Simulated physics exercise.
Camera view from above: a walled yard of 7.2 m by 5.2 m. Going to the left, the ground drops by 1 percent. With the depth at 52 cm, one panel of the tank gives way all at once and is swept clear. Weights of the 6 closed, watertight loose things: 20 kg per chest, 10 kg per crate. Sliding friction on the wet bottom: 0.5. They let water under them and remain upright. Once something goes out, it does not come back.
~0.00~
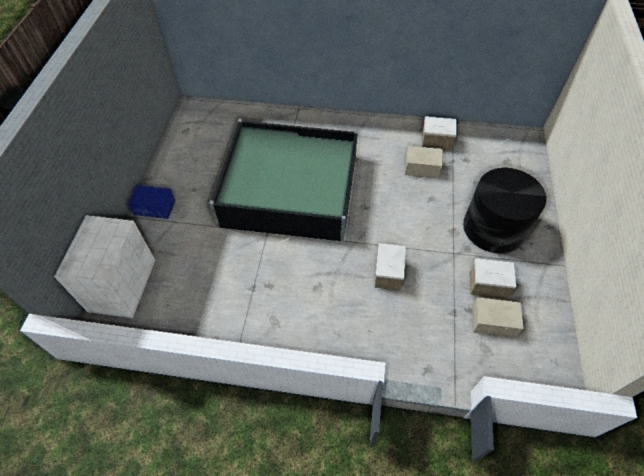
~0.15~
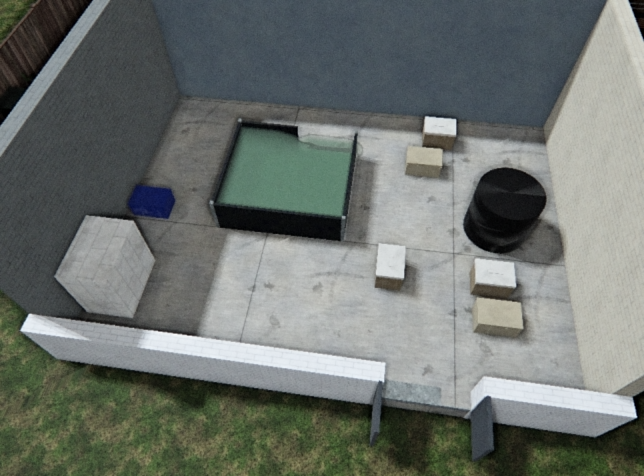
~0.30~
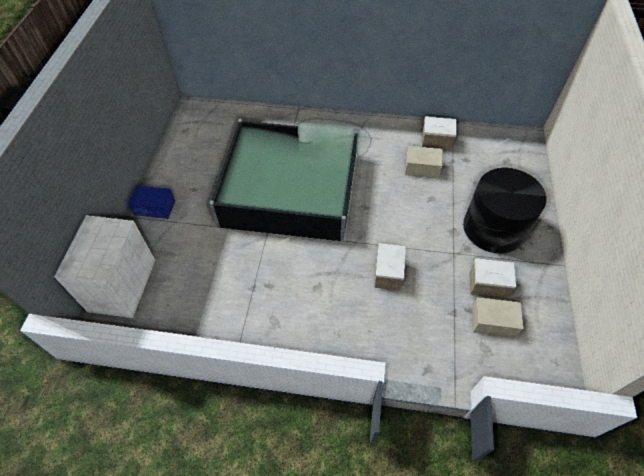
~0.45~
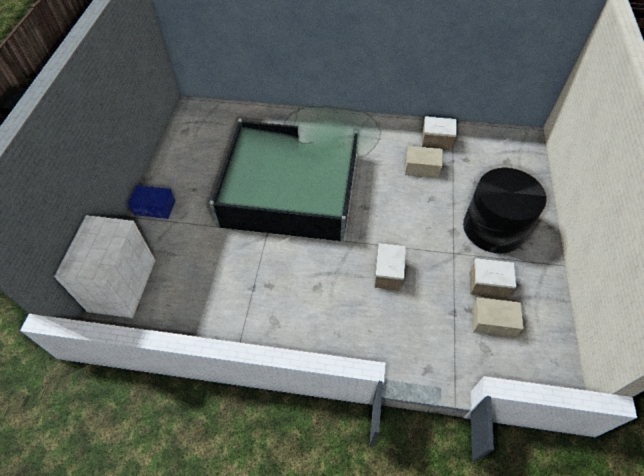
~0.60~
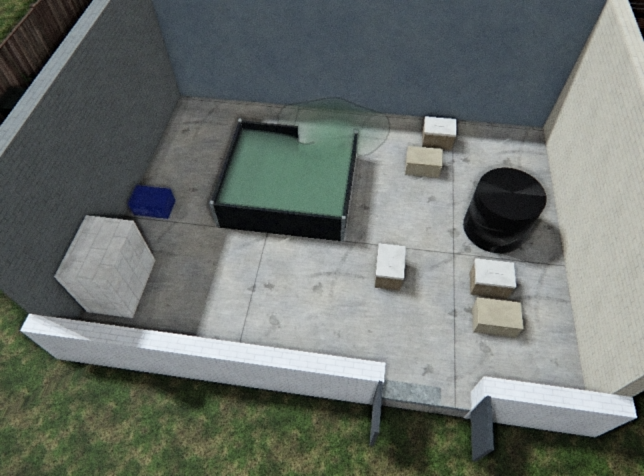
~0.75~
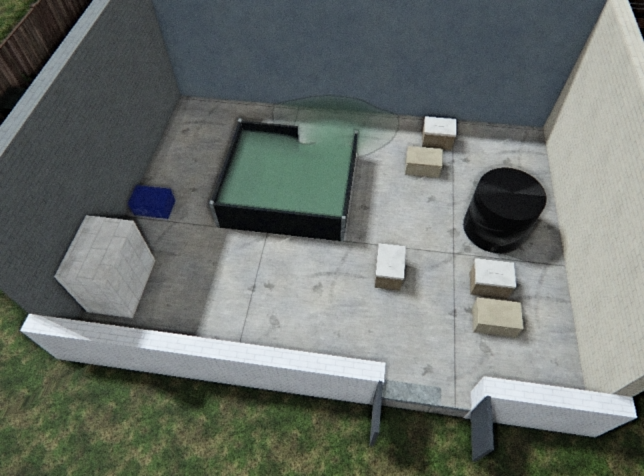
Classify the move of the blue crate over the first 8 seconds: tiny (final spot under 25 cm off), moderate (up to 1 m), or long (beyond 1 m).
Long.
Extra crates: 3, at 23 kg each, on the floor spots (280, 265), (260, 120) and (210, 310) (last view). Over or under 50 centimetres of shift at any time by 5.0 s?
Listed order gives within the limit, above the limit, within the limit.
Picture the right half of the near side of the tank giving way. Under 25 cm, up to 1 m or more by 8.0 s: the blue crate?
I'd expect the blue crate to have ended up far off.
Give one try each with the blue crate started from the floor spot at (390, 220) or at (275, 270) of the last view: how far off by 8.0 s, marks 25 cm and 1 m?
Nearly still; nearly still.
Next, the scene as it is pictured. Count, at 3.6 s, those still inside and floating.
The number is 0.
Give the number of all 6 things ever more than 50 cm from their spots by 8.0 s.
Count: 3.
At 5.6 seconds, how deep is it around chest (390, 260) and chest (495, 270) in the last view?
Depth approx. 1 cm / 2 cm.
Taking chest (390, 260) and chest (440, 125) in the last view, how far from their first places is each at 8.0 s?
Lab note - net shifts in turn: 0 cm; 100 cm.
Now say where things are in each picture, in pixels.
The first picture shows the blue crate at (150, 196) rests on the ground; 3.5 m2 under water; 0 of 6 have shifted.
The second picture shows the blue crate at (150, 196) rests on the ground; 4.0 m2 under water; 0 of 6 have shifted.
The third picture shows the blue crate at (150, 196) rests on the ground; 4.7 m2 under water; 0 of 6 have shifted.
The fourth picture shows the blue crate at (150, 196) rests on the ground; 5.5 m2 under water; 0 of 6 have shifted.
The fifth picture shows the blue crate at (150, 196), on the bottom; 5.8 m2 under water; 0 of 6 have shifted.
The sixth picture shows the blue crate at (150, 196) rests on the ground; water covers 6.0 m2; 0 of 6 have shifted.
After 1.6 s the blue crate is near (150, 196), 0.0 m from its start, aground; 0 of 6 are out; 0 afloat.
After 3.6 s the blue crate is near (148, 206), 0.2 m from its start, aground; 0 of 6 are out; 0 afloat.
After 5.6 s the blue crate is near (194, 254), 1.4 m from its start, aground; 0 of 6 are out; 0 afloat.
After 8.0 s the blue crate is near (224, 301), 2.4 m from its start, aground; 0 of 6 are out; 0 afloat.
